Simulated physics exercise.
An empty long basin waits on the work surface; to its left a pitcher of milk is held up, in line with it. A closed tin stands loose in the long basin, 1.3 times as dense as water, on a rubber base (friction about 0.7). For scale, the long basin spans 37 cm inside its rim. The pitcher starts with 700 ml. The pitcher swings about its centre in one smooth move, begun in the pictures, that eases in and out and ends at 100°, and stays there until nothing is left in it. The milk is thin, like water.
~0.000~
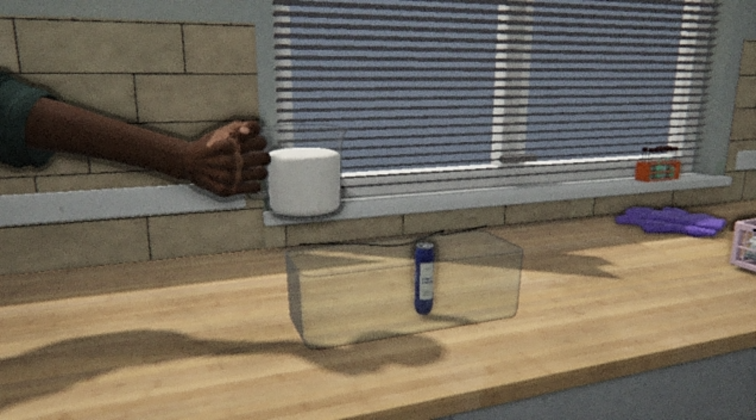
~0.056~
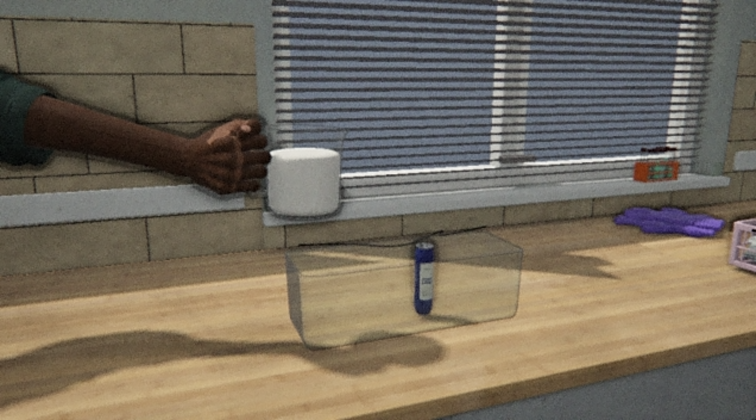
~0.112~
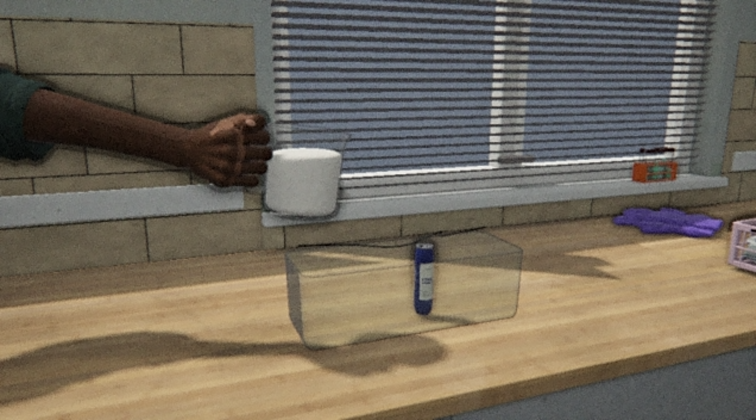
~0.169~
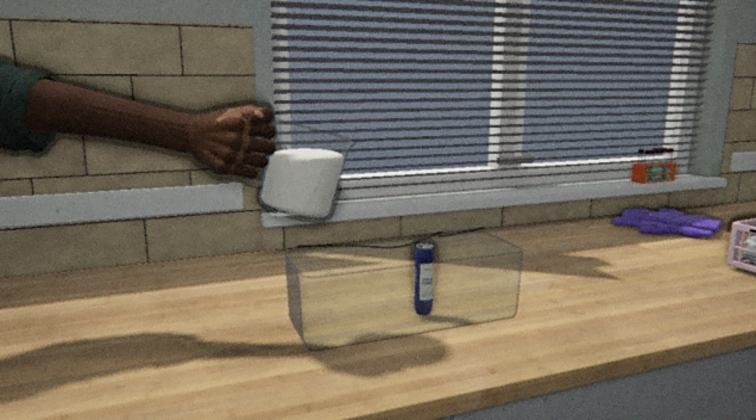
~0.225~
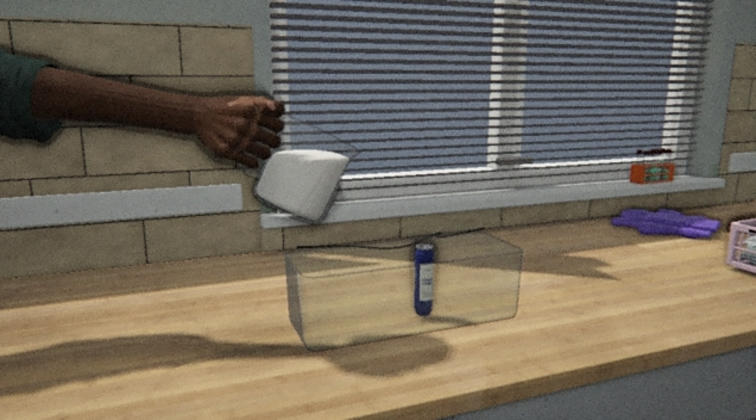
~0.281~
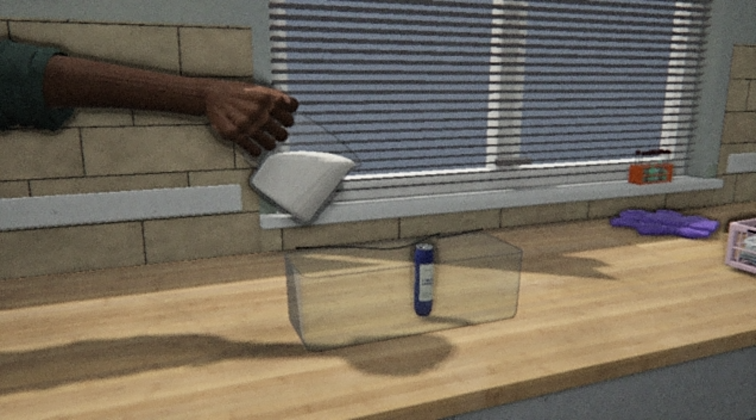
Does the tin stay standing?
The tin stays up.
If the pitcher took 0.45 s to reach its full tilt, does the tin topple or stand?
Then it keeps standing.
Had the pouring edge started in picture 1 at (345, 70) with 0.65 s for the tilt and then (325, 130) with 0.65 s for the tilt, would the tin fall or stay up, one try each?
First it keeps standing; then it stays up.
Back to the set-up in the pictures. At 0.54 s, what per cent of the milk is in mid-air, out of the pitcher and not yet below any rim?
Near 26 in a hundred.
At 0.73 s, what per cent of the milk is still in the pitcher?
About 22 per cent.
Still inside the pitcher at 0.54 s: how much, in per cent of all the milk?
Some 64 per cent.
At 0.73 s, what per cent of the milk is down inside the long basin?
Near 60 in a hundred.
By 0.54 s the tilt is 93° and 64 per cent is still to pour; the tin stands where it began.
By 0.73 s the tilt is 100° and 22 per cent is still to pour; the tin stands where it began.
By 0.93 s the tilt is 100° and 6 per cent is still to pour; the tin stands where it began.
By 1.15 s the tilt is 100° and 1 per cent is still to pour; the tin stands where it began.
At rest the tin stands where it began.
